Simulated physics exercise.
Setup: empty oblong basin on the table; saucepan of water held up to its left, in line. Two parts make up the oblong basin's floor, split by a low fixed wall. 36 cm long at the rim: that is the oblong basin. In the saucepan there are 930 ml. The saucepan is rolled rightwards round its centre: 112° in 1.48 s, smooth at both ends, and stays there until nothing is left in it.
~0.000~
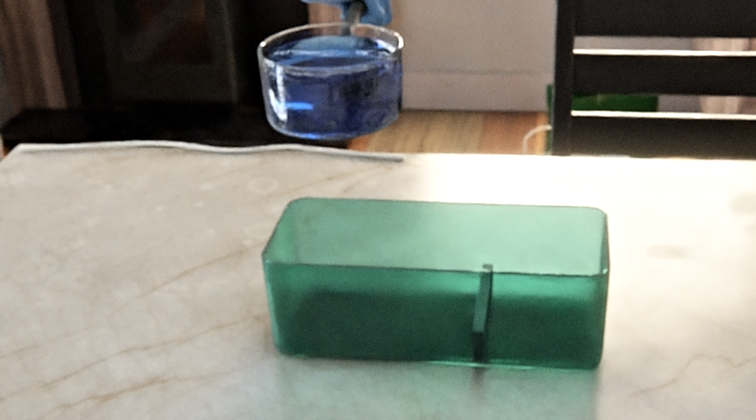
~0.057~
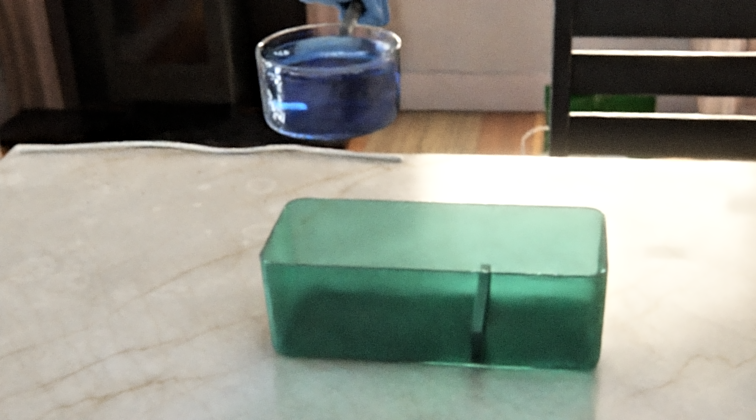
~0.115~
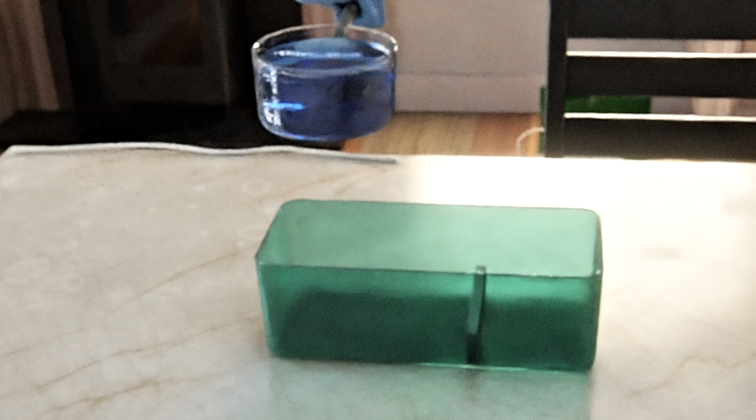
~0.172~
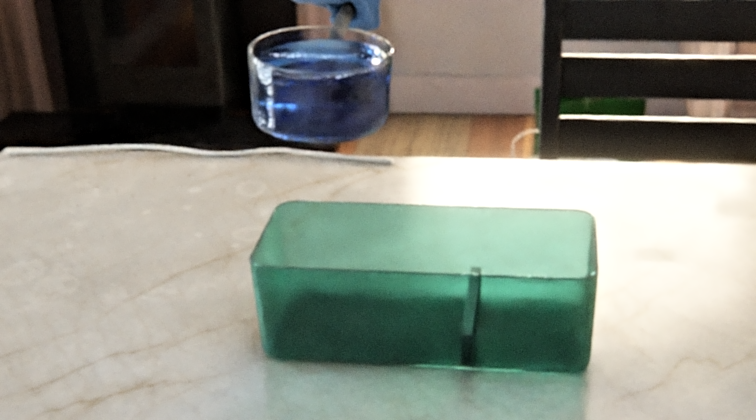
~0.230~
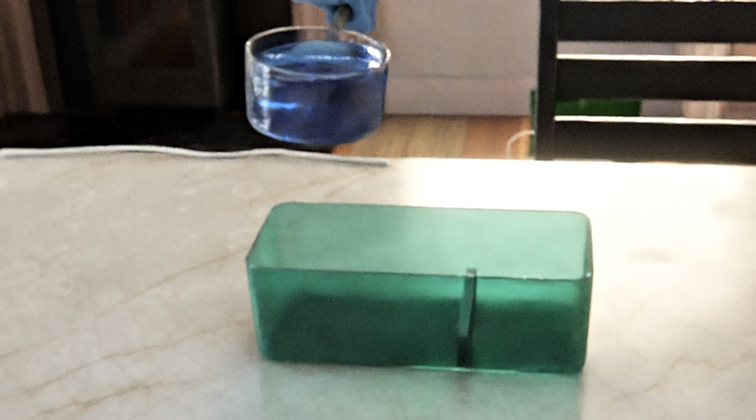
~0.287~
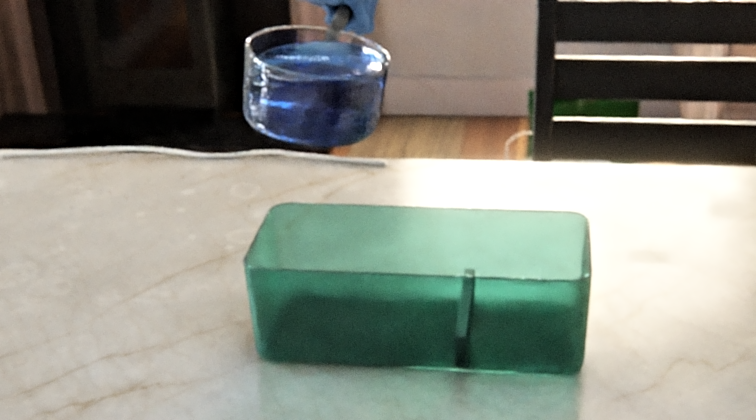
Glass dish of blue liquid, held from behind above a table, tilting slightly rightwards beside an empty green oblong basin.
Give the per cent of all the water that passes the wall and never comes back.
I would say 52 percent.
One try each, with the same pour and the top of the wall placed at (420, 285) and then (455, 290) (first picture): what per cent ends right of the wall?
I'd say 90 percent on the first go, 70 percent on the next.
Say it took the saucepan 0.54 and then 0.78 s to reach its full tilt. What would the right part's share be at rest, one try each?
Respectively 25 and 35 %.
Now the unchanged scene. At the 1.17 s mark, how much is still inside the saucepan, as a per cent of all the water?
About 8 percent.
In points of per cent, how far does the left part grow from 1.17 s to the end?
About 18 percent, give or take.
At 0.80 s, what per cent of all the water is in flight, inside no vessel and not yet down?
Some 30 % is the figure.
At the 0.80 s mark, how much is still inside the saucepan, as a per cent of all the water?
54 %.
After 0.80 s the tilt is 63° and 55 per cent is still to pour, 6 is left of the wall and 9 right of it.
After 1.17 s the tilt is 100° and 8 per cent is still to pour, 30 is left of the wall and 51 right of it.
After 1.56 s the tilt is 112° and 0 per cent is still to pour, 47 is left of the wall and 52 right of it.
After 1.98 s the tilt is 112° and 0 per cent is still to pour, 48 is left of the wall and 52 right of it.
In the end 47 per cent lies left of the wall, 52 right of it and 1 outside.
